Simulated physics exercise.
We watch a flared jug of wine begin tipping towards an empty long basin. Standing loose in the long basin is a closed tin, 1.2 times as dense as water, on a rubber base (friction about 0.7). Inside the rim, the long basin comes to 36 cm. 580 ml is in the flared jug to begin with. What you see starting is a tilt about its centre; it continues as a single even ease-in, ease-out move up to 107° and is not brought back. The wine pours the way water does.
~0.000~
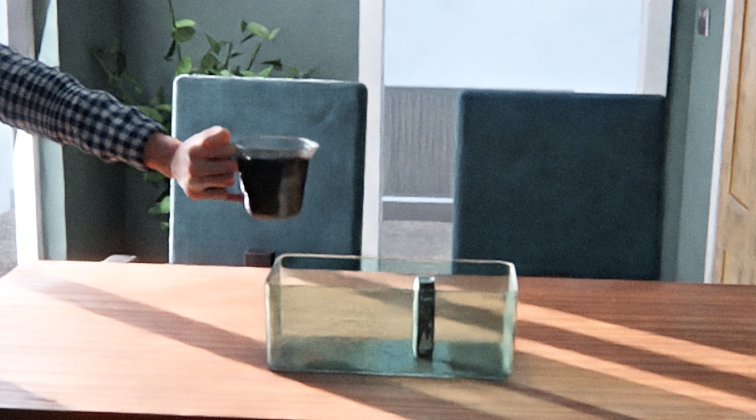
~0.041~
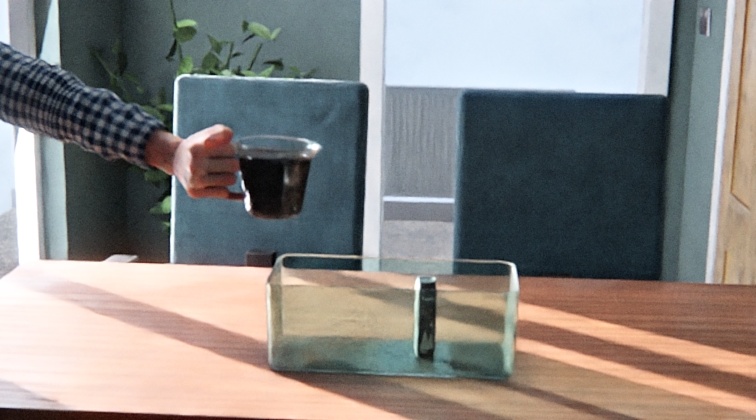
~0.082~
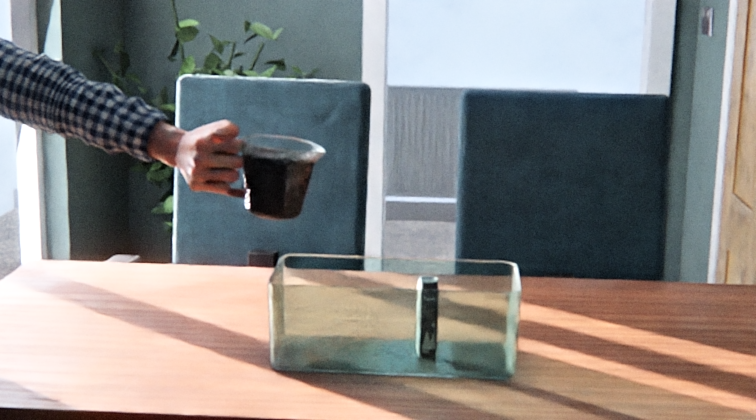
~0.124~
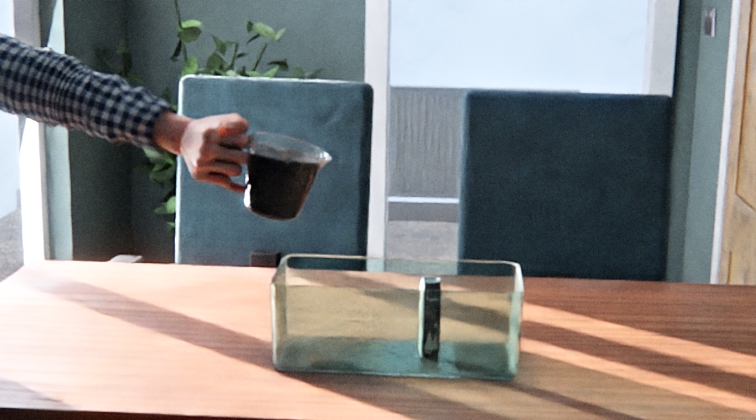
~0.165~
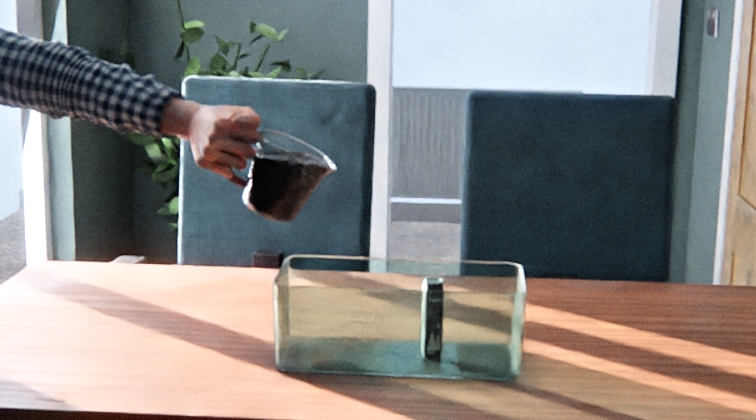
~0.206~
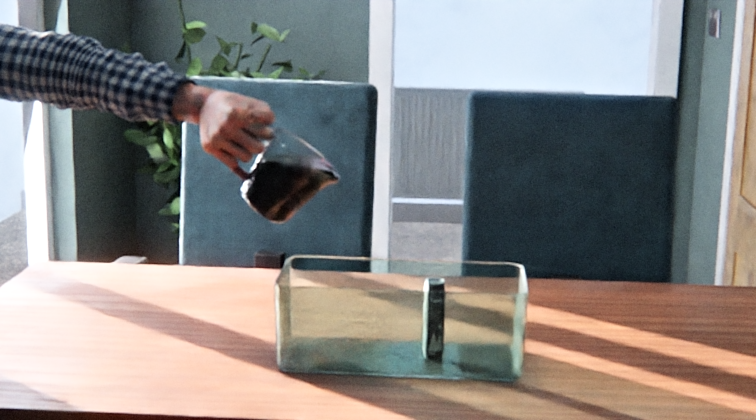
A hand in a dark checked sleeve, reaching in from the left, holds a clear glass jug of dark liquid almost level, then tilts it steadily rightward until the liquid reaches its lip. Below sits a long, greenish glass basin with a small dark upright container inside, right of centre. The slightly shifting camera faces a sunlit wooden table, with two blue-grey chairs and a leafy plant behind.
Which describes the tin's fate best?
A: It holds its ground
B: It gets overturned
A, it holds its ground.
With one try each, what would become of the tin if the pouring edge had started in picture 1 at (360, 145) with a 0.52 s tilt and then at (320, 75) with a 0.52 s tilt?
In the first try it comes down; in the second it remains standing.
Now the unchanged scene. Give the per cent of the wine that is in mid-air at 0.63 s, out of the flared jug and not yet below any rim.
About 10 per cent.
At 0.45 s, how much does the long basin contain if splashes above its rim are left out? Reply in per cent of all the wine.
Around 30%.
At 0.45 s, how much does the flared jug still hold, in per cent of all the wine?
Around 38 percent.
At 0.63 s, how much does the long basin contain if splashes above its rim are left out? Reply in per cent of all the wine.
Close to 86 in a hundred.
After 0.45 s the tilt is 102° and 38 per cent is still to pour; the tin stands where it began.
After 0.63 s the tilt is 107° and 5 per cent is still to pour; the tin stands where it began.
After 0.82 s the tilt is 107° and 0 per cent is still to pour; the tin stands where it began.
After 1.02 s the tilt is 107° and 0 per cent is still to pour; the tin stands where it began.
In the end the tin stands where it began.
